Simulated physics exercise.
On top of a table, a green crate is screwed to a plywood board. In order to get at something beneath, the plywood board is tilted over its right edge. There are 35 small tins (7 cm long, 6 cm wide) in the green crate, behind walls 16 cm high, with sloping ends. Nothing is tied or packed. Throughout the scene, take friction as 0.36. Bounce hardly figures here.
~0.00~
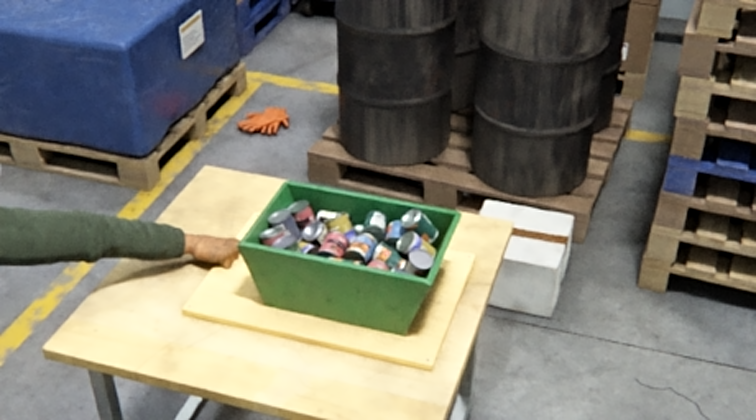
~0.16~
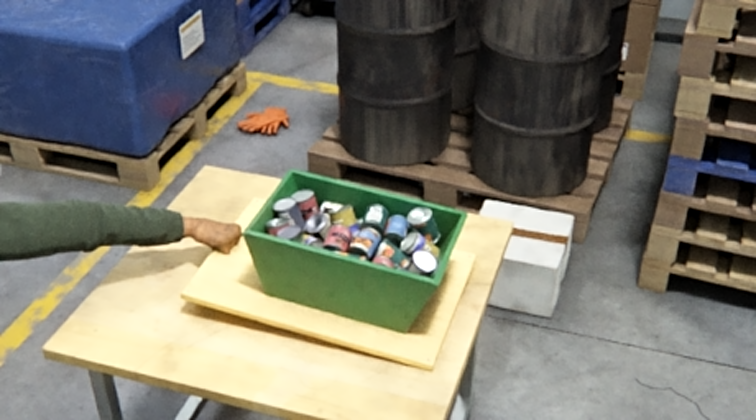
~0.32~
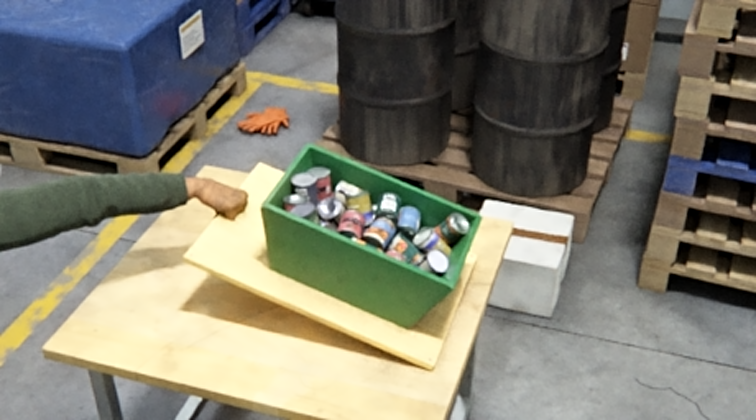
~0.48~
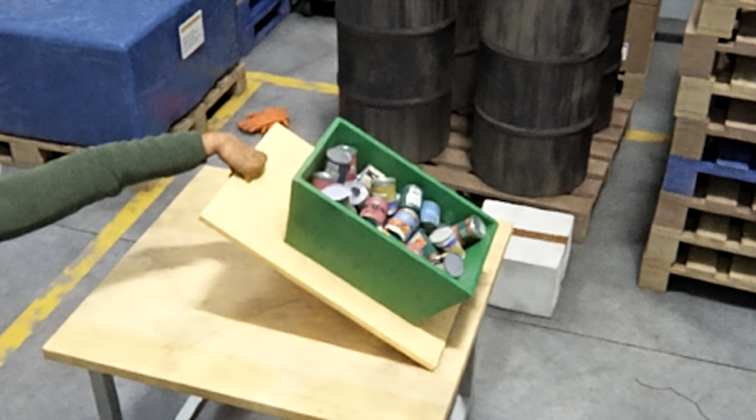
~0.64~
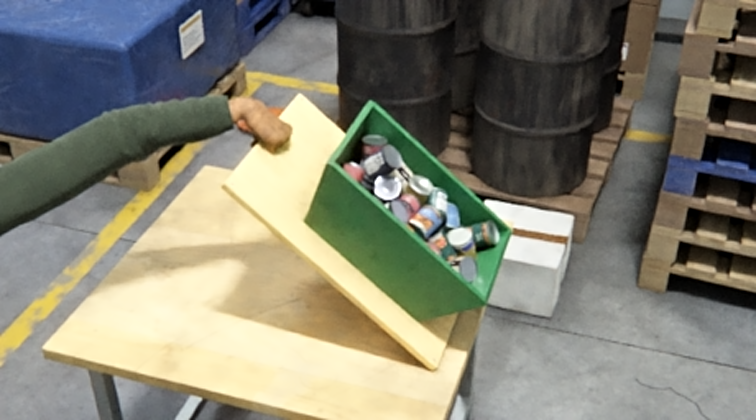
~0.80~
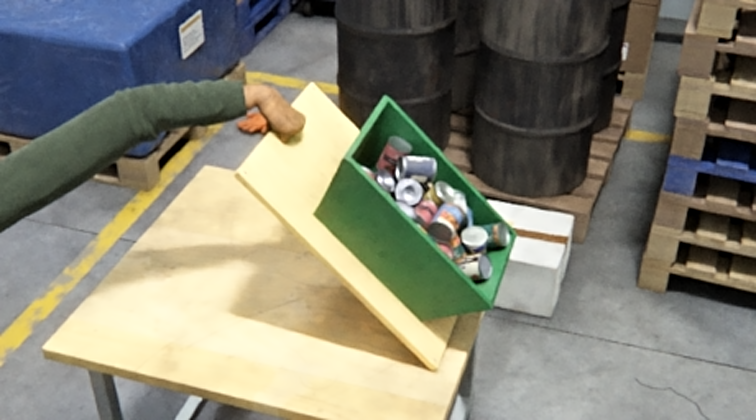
A hand lifts the left side of a board, steeply tilting a green crate of tins.
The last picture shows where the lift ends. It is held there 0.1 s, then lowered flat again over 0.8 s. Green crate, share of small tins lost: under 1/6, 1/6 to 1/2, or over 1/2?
Under 1/6.
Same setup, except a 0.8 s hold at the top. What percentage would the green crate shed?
Green crate 0%.
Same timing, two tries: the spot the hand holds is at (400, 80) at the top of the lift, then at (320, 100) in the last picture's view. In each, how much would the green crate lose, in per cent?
The green crate would lose 60 per cent in the first try and 30 per cent in the second.
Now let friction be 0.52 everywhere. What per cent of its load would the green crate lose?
Then the green crate sheds 10 per cent of its load.
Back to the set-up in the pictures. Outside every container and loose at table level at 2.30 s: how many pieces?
Some 0 in number.
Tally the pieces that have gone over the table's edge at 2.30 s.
Roughly 1.
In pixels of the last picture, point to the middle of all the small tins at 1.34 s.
I'd say near (390, 245).
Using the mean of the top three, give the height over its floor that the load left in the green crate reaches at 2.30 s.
It stands close to 16 cm high.
After 1.04 s, tilt 40°; 0 of 35 out of the green crate.
After 1.34 s, tilt 19°; 1 of 35 out of the green crate.
After 1.76 s, tilt 0°; 1 of 35 out of the green crate.
Final count (at 2.30 s), 1 of 35 out of the green crate. Asked share, 1 of 35, 3 per cent.
